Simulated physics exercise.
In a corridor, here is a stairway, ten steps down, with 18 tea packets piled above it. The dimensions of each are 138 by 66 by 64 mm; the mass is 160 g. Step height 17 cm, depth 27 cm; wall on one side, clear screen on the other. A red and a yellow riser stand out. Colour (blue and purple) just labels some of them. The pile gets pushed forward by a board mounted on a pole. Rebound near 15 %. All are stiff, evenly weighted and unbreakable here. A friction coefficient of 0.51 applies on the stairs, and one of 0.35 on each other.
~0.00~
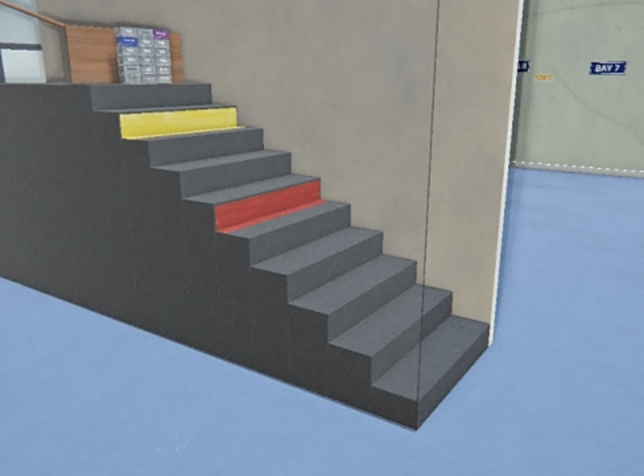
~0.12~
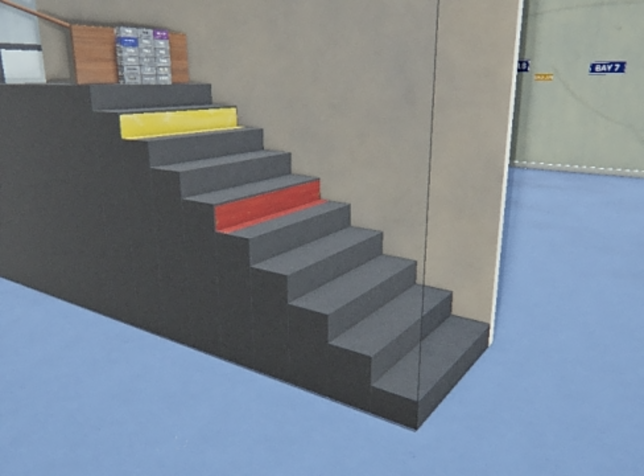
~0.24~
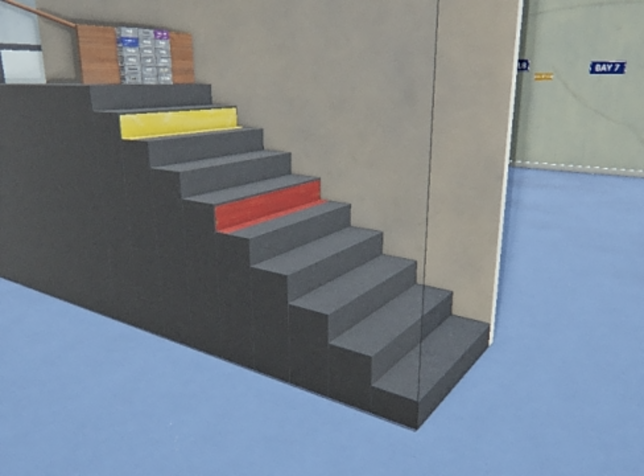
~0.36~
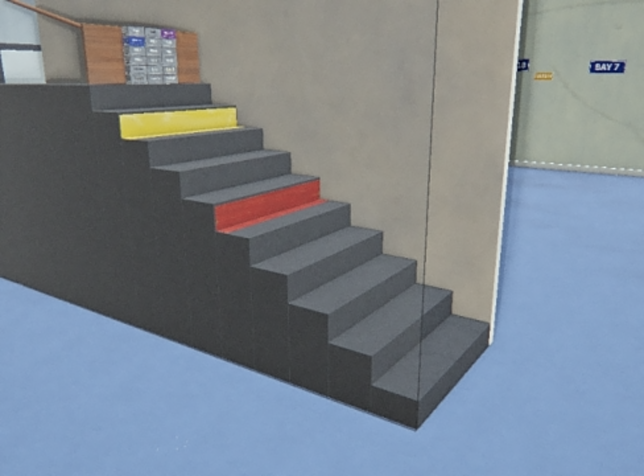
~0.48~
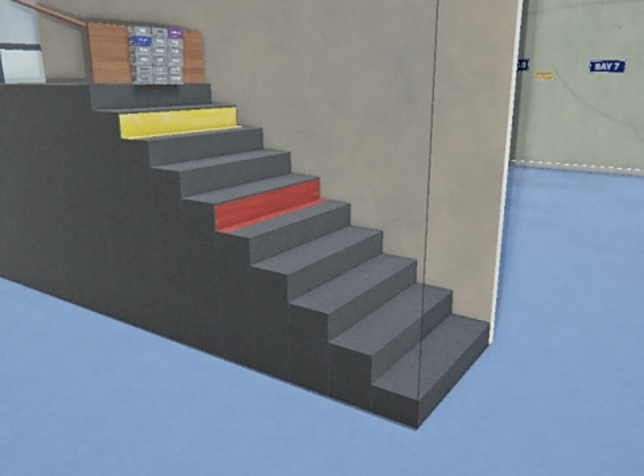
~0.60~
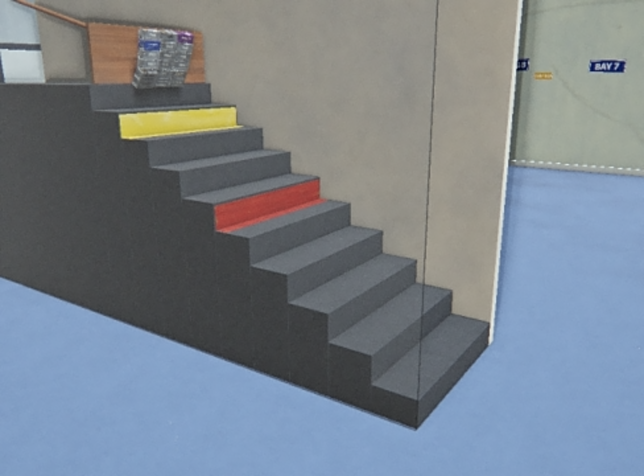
At the top of a dark staircase with one yellow and one red riser, a wooden board pushed a stack of small grey packets toward the steps, and then the stack leaned forward over the edge.
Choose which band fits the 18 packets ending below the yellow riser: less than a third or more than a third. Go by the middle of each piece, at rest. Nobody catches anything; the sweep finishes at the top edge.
Upwards of a third.
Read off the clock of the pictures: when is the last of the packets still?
Somewhere near 2.5 seconds.
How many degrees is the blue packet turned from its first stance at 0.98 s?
Its tilt comes to about 100° at that moment.
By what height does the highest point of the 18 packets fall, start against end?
By about 48 cm, start to end.
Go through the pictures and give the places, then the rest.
In the first frame (places mark the middle of the side facing us), board (66, 37) 27 cm from the edge; yellow riser, near end, (138, 137); red riser, near end, (233, 228); blue packet (130, 42); purple packet (161, 35); nothing disturbed.
The second frame shows board (71, 37) 20 cm from the edge; blue packet (130, 42).
The third frame shows board (77, 37) 14 cm from the edge; purple packet (162, 35) shifted 9 mm; blue packet (131, 42) shifted 10 mm; 18 disturbed, none below the yellow riser.
The fourth frame shows board (83, 36) 7 cm from the edge; purple packet (169, 34) shifted 8 cm; blue packet (137, 42) shifted 8 cm; 18 disturbed, none below the yellow riser.
The fifth frame shows board (88, 35) 13 mm from the edge; purple packet (176, 34) shifted 16 cm; blue packet (143, 41) leaning 3°; steepest lean 4°, the packet at (145, 80); 18 disturbed, none below the yellow riser.
The sixth frame shows board (88, 35) 10 mm from the edge, stopped; yellow riser, near end, (138, 137); red riser, near end, (233, 228); purple packet (186, 39) leaning 22°, 33 mm lower; blue packet (153, 46) leaning 15°, 30 mm lower; steepest lean 35°, the packet at (146, 85); 18 disturbed, none below the yellow riser.
After 0.72 s, 2 of the 18 packets below the yellow riser; purple packet leaning 43°, 16 cm lower; blue packet leaning 24°, 16 cm lower.
After 0.98 s, 12 of the 18 packets below the yellow riser; purple packet on its side; blue packet on its side.
After 1.74 s, 12 of the 18 packets below the yellow riser; blue packet upside down; purple packet on its side.
At rest (2.7 s), 12 of the 18 packets below the yellow riser; blue packet on its side; purple packet 1.98 m lower. That is 67 per cent. As the last picture would show them, middles, blue packet near (318, 252), purple packet near (504, 426).
